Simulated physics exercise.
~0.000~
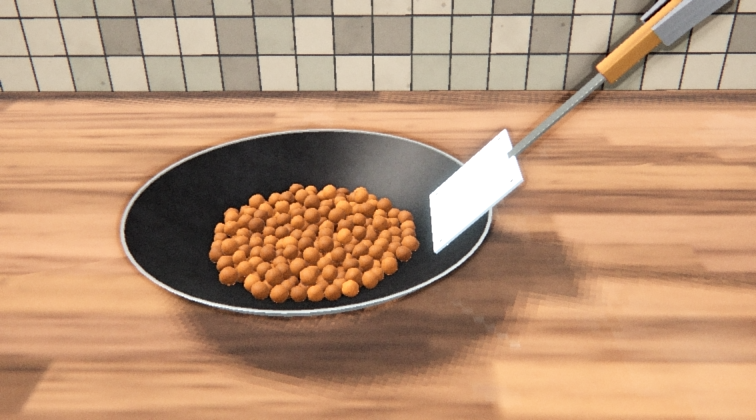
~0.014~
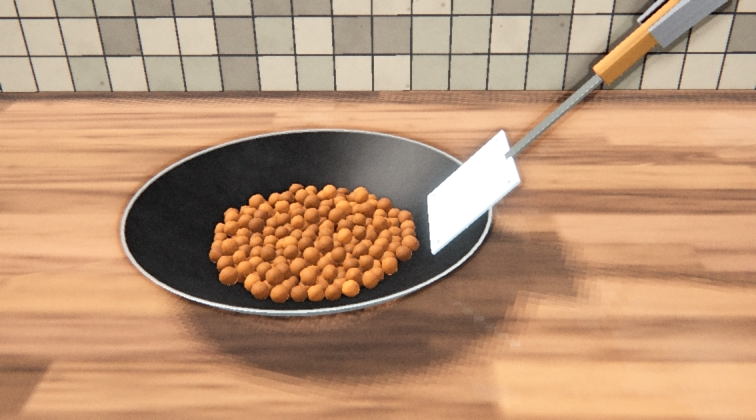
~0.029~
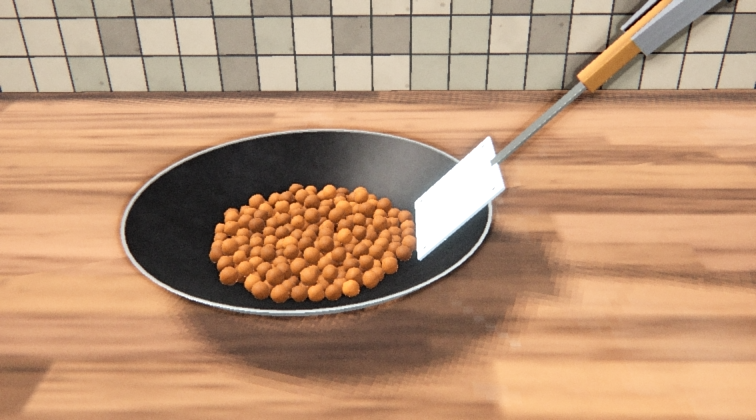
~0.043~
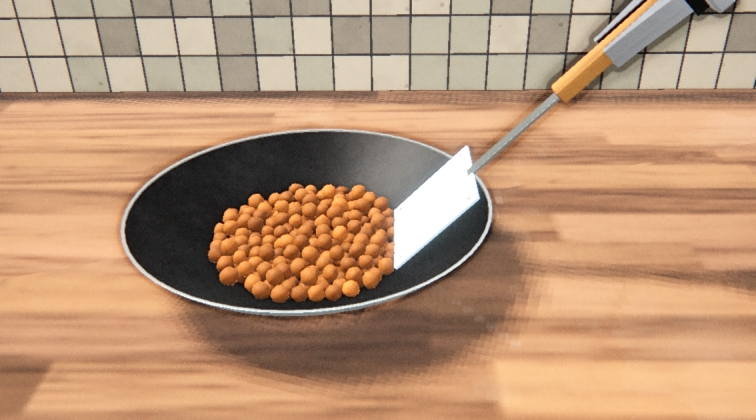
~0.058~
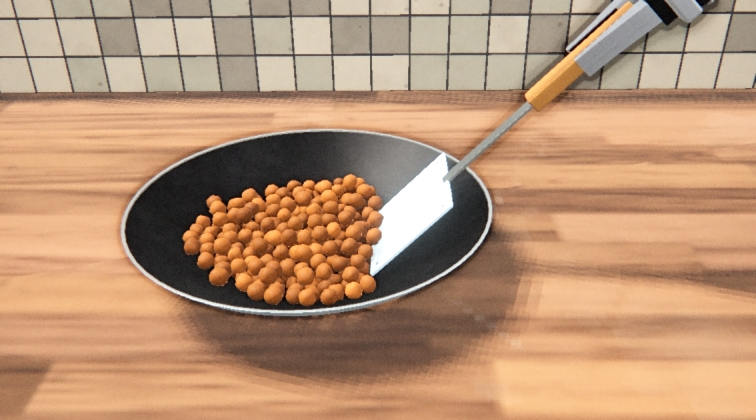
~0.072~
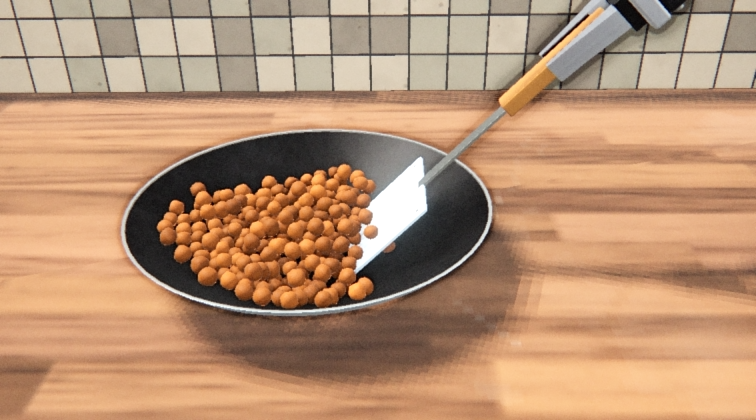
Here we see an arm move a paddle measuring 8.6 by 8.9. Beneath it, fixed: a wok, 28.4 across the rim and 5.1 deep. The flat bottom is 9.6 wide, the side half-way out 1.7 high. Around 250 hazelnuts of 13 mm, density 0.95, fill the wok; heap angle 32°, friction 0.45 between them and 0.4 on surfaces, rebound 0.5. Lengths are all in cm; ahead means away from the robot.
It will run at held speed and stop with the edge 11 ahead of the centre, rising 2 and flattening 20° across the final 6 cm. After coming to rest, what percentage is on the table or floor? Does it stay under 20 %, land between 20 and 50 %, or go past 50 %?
It goes past 50 %.
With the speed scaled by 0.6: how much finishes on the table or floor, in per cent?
That comes to some 45 per cent, roughly.
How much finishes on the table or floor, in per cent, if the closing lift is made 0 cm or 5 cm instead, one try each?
Some 60 and 55 per cent.
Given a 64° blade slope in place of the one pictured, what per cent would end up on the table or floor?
Somewhere around 60 per cent would end on the table or floor.
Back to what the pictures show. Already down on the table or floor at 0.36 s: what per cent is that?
Fraction noted: Close to 35 per cent.
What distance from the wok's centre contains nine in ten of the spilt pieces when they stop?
Some 75 cm from the centre.
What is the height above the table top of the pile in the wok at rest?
Peak at rest, approximately 3.0 centimetres.
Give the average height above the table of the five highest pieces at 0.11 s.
Somewhere near 7 cm, I'd say.
After 0.11 s, sloping 46°, highest piece 7 above the table; 243 in the wok, 4 on the blade or in flight.
After 0.14 s, sloping 42°, highest piece 9 above the table; 231 in the wok, 16 on the blade or in flight.
After 0.36 s, sloping 26°, highest piece 17 above the table; 98 in the wok, 89 on the table or floor, 60 on the blade or in flight.
After 1.41 s, sloping 26°, highest piece 3 above the table; 149 on the table or floor, 98 in the wok.
At rest, 149 on the table or floor, 98 in the wok. That is 60 % on the table or floor.
